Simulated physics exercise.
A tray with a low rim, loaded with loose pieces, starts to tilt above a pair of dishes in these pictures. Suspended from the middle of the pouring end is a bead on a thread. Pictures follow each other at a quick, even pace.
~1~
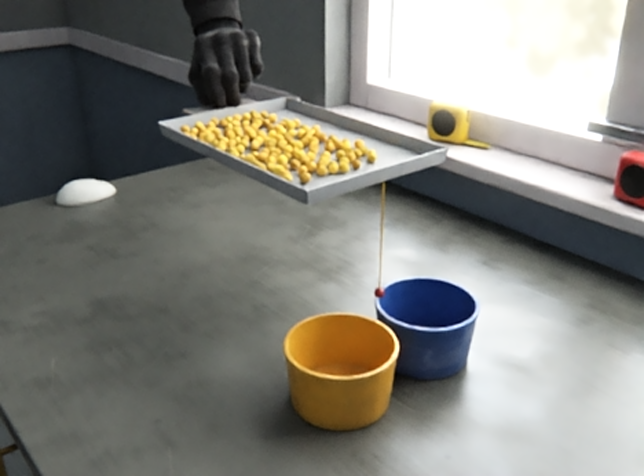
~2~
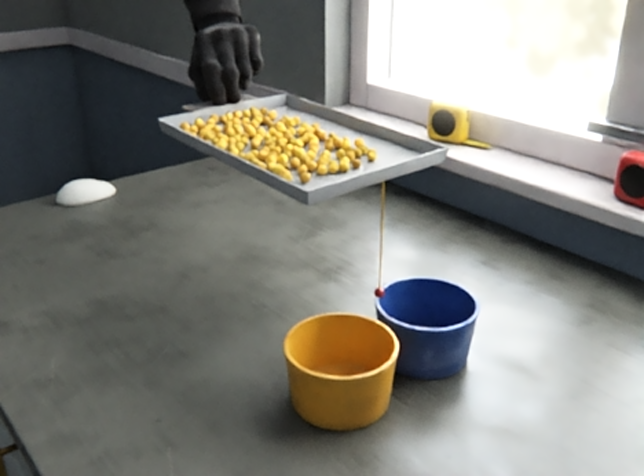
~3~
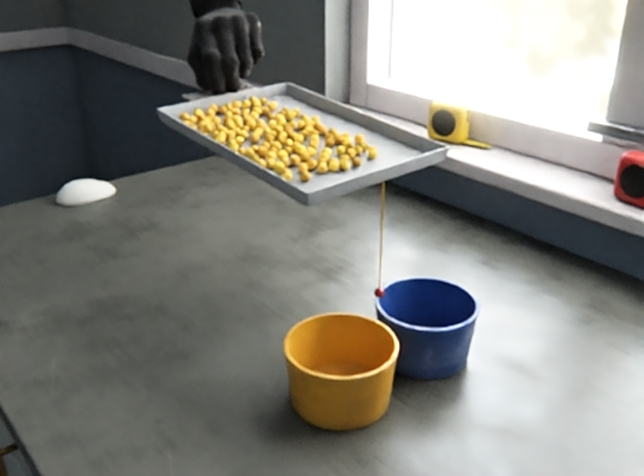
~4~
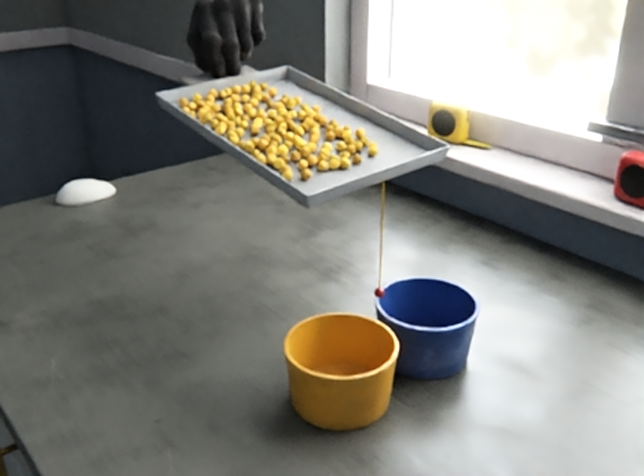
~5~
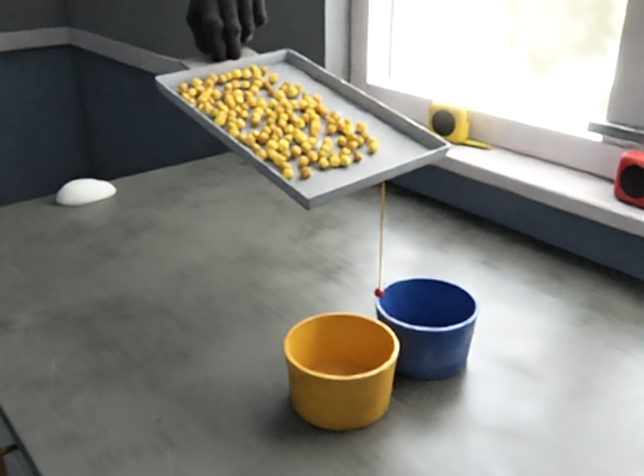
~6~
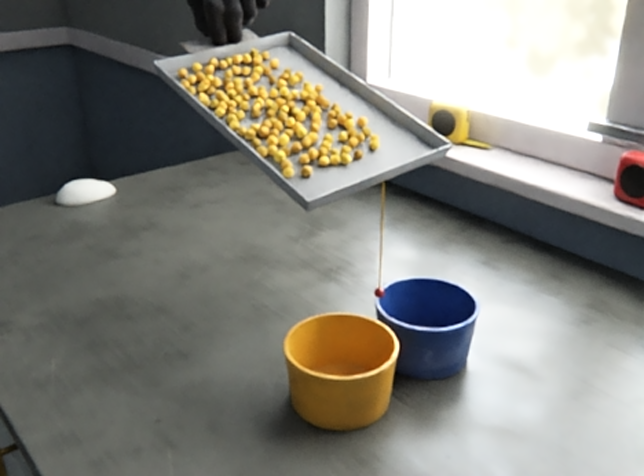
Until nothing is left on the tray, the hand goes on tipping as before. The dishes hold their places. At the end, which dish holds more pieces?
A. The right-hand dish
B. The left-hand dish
Answer: B.
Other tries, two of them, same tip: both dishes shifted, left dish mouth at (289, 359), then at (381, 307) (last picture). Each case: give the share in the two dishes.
In turn about 50 and about 10 percent.
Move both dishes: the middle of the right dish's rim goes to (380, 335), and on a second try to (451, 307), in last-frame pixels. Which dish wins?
The dish to the right, then the dish to the left.
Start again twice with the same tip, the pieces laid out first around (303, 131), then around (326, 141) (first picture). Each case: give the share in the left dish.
Estimate: 60 % first, 50 % second.
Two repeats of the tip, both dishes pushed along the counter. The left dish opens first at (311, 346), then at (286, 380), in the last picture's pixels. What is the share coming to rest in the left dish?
40 % and 20 %.
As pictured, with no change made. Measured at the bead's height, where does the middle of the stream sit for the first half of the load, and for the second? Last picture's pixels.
I'd put it at roughly (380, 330), and after that at roughly (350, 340).
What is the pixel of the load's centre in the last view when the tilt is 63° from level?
Look close to (333, 152) in the last picture.
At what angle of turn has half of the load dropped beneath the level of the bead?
Roughly 115°.
Soon, tray tipped steeply; nearly all on the tray; a stray few in the air.
A while on, tray tipped past a quarter turn; most on the tray; a small part in the left dish; a stray few outside both.
Towards the end, tray tipped past a quarter turn; about two thirds in the left dish; a small part in the right dish; about a third outside both.
Finally, tray tipped past a quarter turn; about two thirds in the left dish; a small part in the right dish; about a third outside both.
